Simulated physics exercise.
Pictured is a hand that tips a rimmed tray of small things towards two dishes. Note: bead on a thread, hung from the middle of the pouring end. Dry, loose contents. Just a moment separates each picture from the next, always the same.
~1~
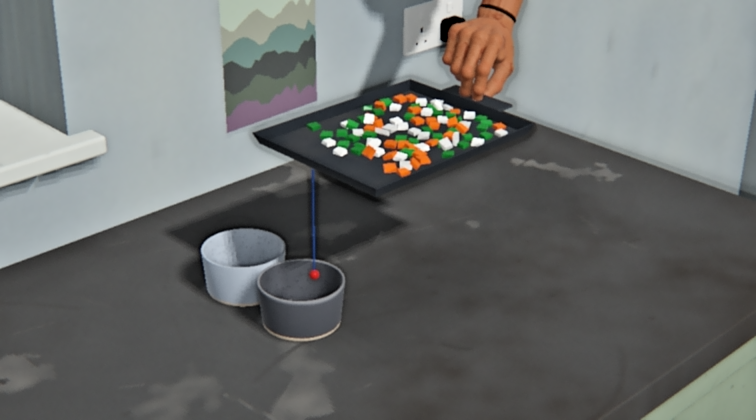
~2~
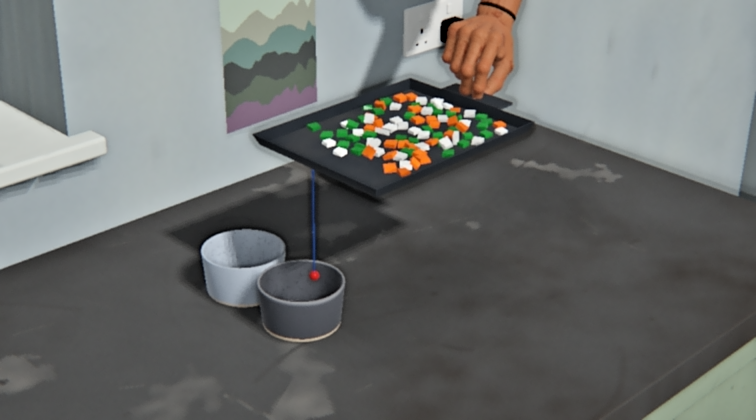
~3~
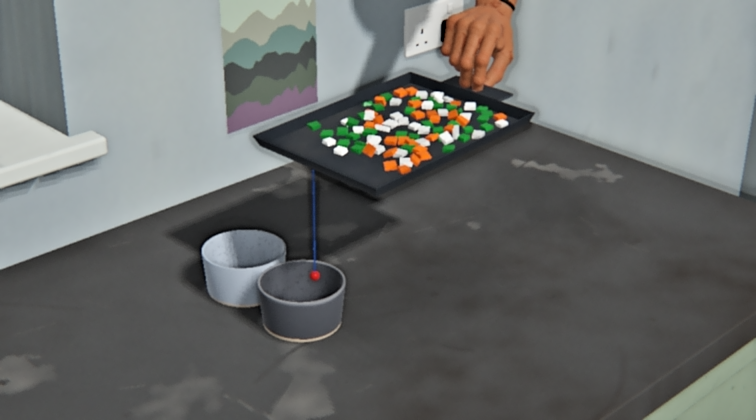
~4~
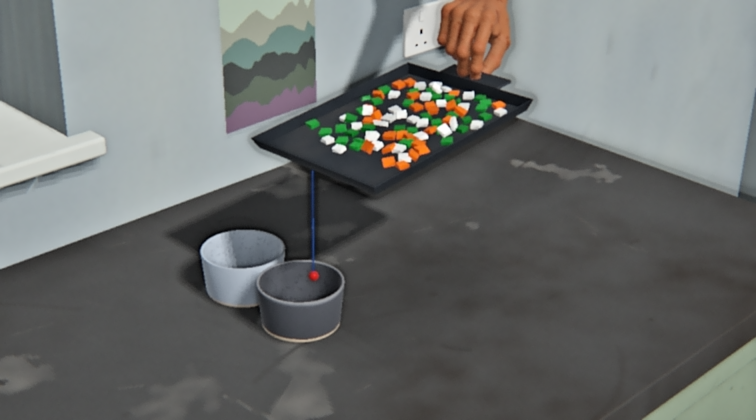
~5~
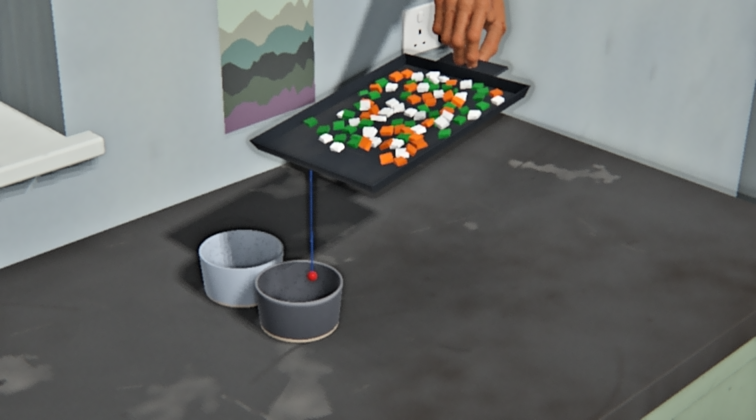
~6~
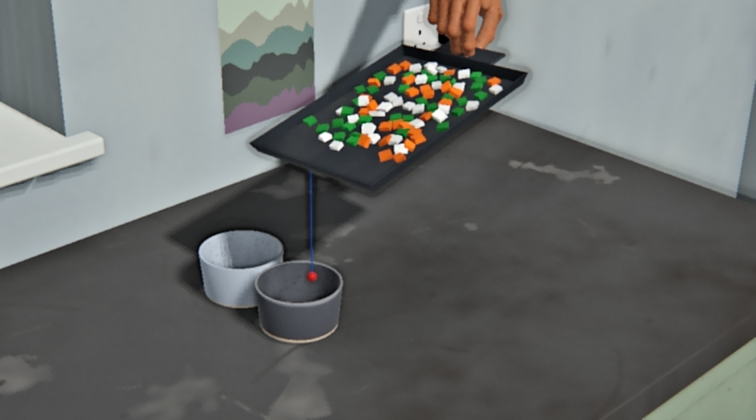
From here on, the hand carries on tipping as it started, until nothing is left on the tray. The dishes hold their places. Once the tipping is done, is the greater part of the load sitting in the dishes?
Between them the dishes get the bulk of it.
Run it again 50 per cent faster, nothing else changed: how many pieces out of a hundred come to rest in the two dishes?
Estimate: Some 40%.
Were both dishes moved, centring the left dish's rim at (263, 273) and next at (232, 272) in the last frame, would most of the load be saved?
For the earlier try a larger portion is kept, for the later one a larger portion.
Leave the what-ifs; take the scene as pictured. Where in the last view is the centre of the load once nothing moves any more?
The centre comes to rest close to (254, 300).
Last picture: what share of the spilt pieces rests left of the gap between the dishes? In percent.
Close to 100 per cent of the spill, I think.
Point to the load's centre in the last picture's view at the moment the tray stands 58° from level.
Around (281, 154).
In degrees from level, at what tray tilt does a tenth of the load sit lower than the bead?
Tilt: Around 60 degrees.
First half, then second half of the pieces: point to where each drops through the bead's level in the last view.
Roughly at (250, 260) first, and then at (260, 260).
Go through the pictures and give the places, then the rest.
The first frame shows corners of the pouring end (260, 133) and (377, 185), level; middle of the load (414, 132), mosaic tiles; left dish (212, 278); right dish (269, 312); bead on its thread (314, 275).
The second frame shows corners of the pouring end (259, 134) and (376, 186), level; middle of the load (414, 131).
The third frame shows corners of the pouring end (260, 135) and (376, 185), tipped barely, lowest at the left corner; middle of the load (415, 126).
The fourth frame shows corners of the pouring end (258, 137) and (374, 184), tipped a little, lowest at the left corner; middle of the load (413, 119).
The fifth frame shows corners of the pouring end (256, 139) and (372, 182), tipped a little, lowest at the left corner; middle of the load (410, 112).
The sixth frame shows corners of the pouring end (256, 142) and (371, 181), tipped clearly, lowest at the left corner; middle of the load (409, 106); left dish (209, 280); right dish (266, 314).
Just after the last frame, tray tipped steeply; the larger part on the tray; just a few in the right dish; just a few in the left dish; roughly a quarter in the air.
A moment on, tray tipped right over; just a few on the tray; roughly a third in the right dish; roughly a third in the left dish; roughly a quarter outside both; about a tenth in the air.
Further on, tray tipped past a quarter turn; roughly a third in the right dish; roughly a third in the left dish; roughly a quarter outside both.
When it is over, tray tipped past a quarter turn; roughly a third in the right dish; roughly a third in the left dish; roughly a quarter outside both.
